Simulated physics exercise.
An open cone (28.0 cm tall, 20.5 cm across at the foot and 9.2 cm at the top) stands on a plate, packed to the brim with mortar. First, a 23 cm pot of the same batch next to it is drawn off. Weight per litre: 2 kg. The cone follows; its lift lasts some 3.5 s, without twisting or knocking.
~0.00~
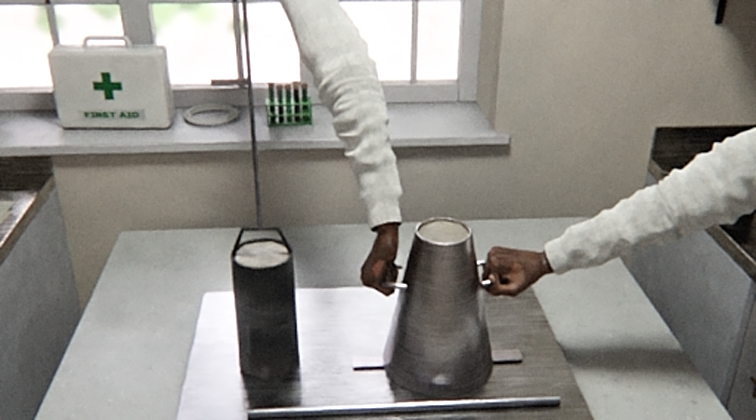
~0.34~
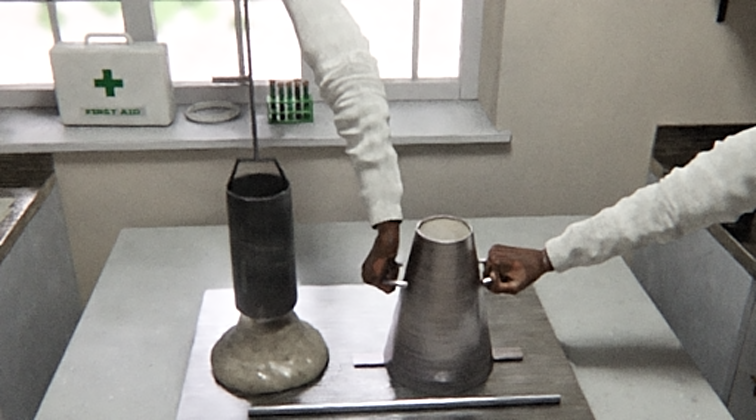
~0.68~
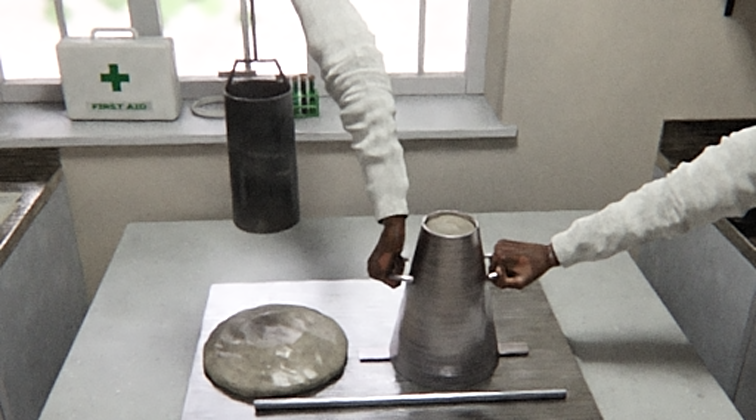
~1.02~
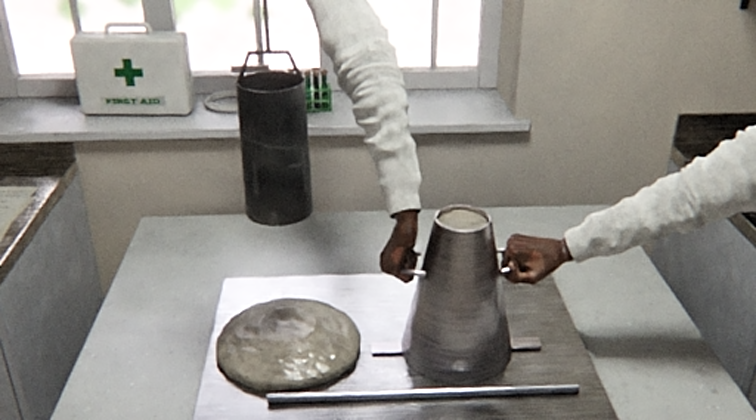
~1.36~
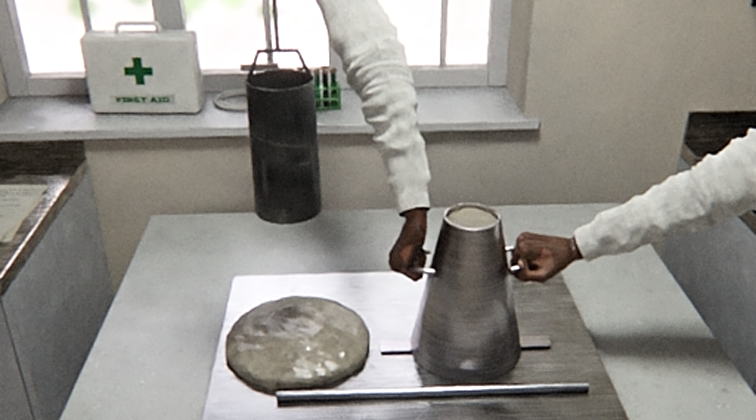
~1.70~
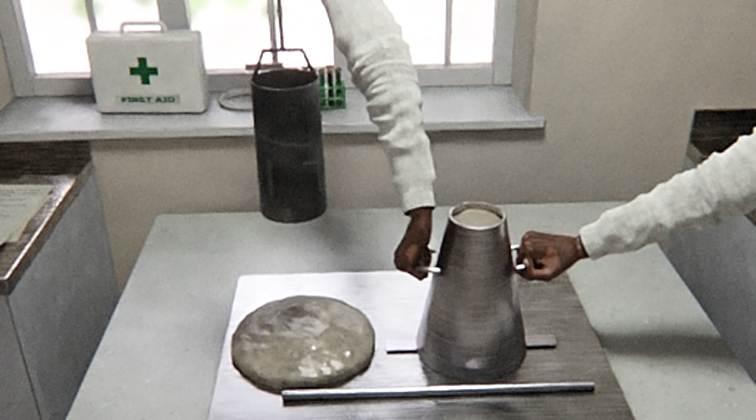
On a metal plate in a lab, a dark cylindrical pot rises on a rod, and the grey mixture inside slumps into a mound, then spreads into a low, round patty. The pot hangs above it while two white-sleeved hands grip the handles of a filled metal cone, which stays on the plate.
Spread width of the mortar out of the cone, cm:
42 cm.
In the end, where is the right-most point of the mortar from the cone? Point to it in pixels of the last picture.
That point lies close to (582, 359) in the last picture.
After 2.6 s, the cone is up 6.9 cm; the mortar has come down 19 cm to 9.4 cm and is 37 cm wide.
After 3.5 s, the cone is up 18 cm; the mortar has come down 22 cm to 6.3 cm and is 41 cm wide.
After 4.3 s, the cone is up 28 cm; the mortar has come down 22 cm to 6.3 cm and is 41 cm wide.
After 5.4 s, the cone is clear; the mortar has come down 22 cm to 6.3 cm and is 42 cm wide.
After 5.9 s, at rest, the cone is clear; the mortar has come down 22 cm to 6.3 cm and is 42 cm wide.
